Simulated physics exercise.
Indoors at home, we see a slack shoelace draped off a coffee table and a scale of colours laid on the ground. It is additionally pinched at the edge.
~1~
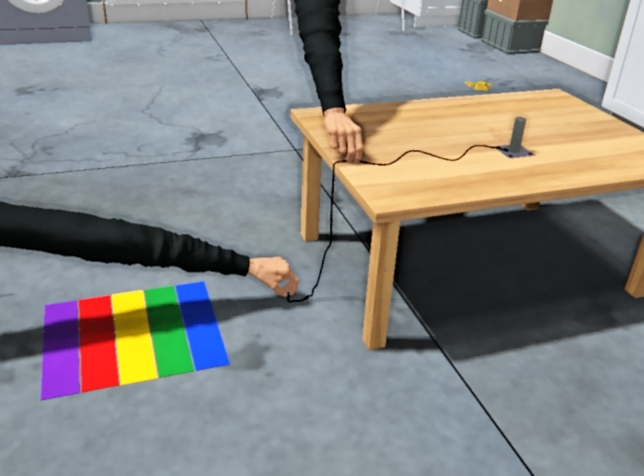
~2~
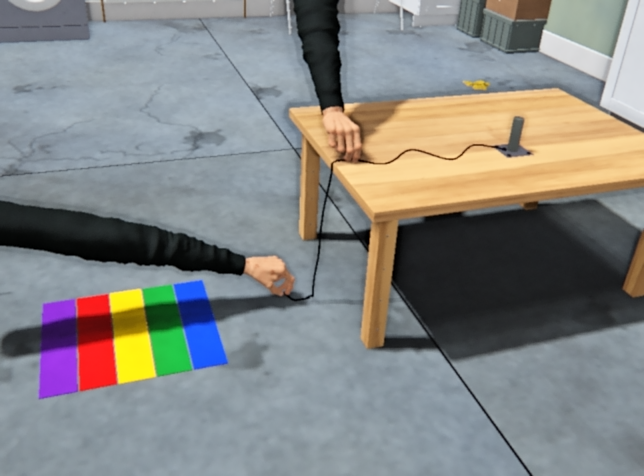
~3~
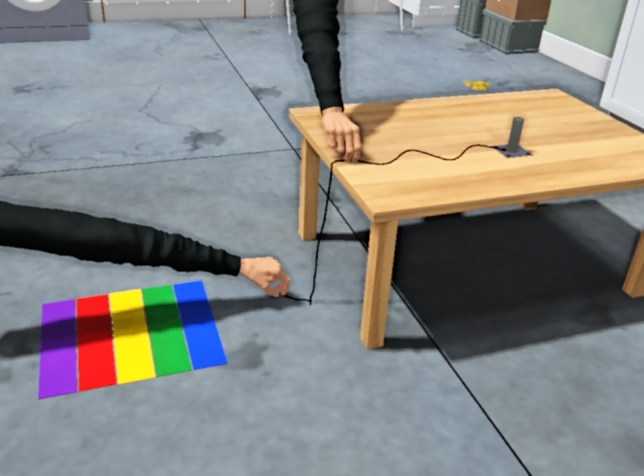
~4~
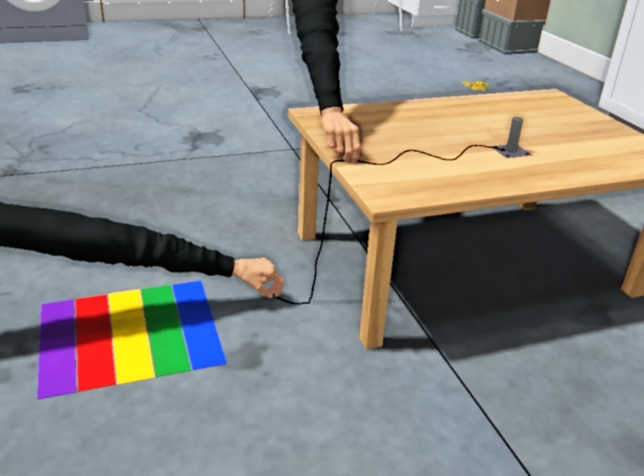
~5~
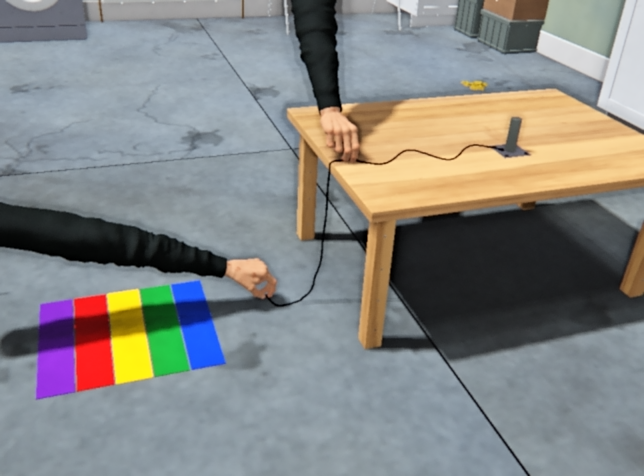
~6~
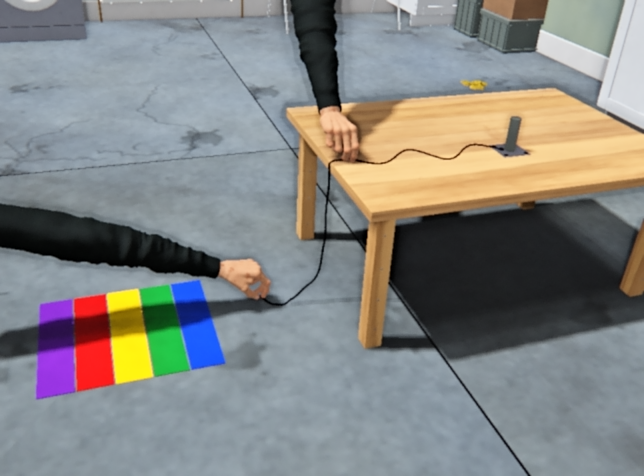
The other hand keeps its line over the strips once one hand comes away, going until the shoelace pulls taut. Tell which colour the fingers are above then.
They are above yellow.
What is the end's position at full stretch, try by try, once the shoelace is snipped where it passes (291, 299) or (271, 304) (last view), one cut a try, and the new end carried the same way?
In turn, (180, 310) for the first and (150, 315) for the second.
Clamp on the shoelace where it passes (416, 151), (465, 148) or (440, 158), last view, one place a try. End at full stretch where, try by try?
That would be (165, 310) for the first, (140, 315) for the second and (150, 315) for the third.
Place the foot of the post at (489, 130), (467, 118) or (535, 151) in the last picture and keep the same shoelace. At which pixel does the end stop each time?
About (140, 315), (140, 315) and (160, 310).
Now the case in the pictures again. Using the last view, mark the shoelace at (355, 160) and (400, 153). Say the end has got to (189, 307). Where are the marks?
They go to (325, 182) and to (374, 160).
Soon after, end near (189, 307); over blue.
After that, end near (149, 313); over green.
At the stop, end near (126, 317); over yellow. It gets as far as the yellow strip.
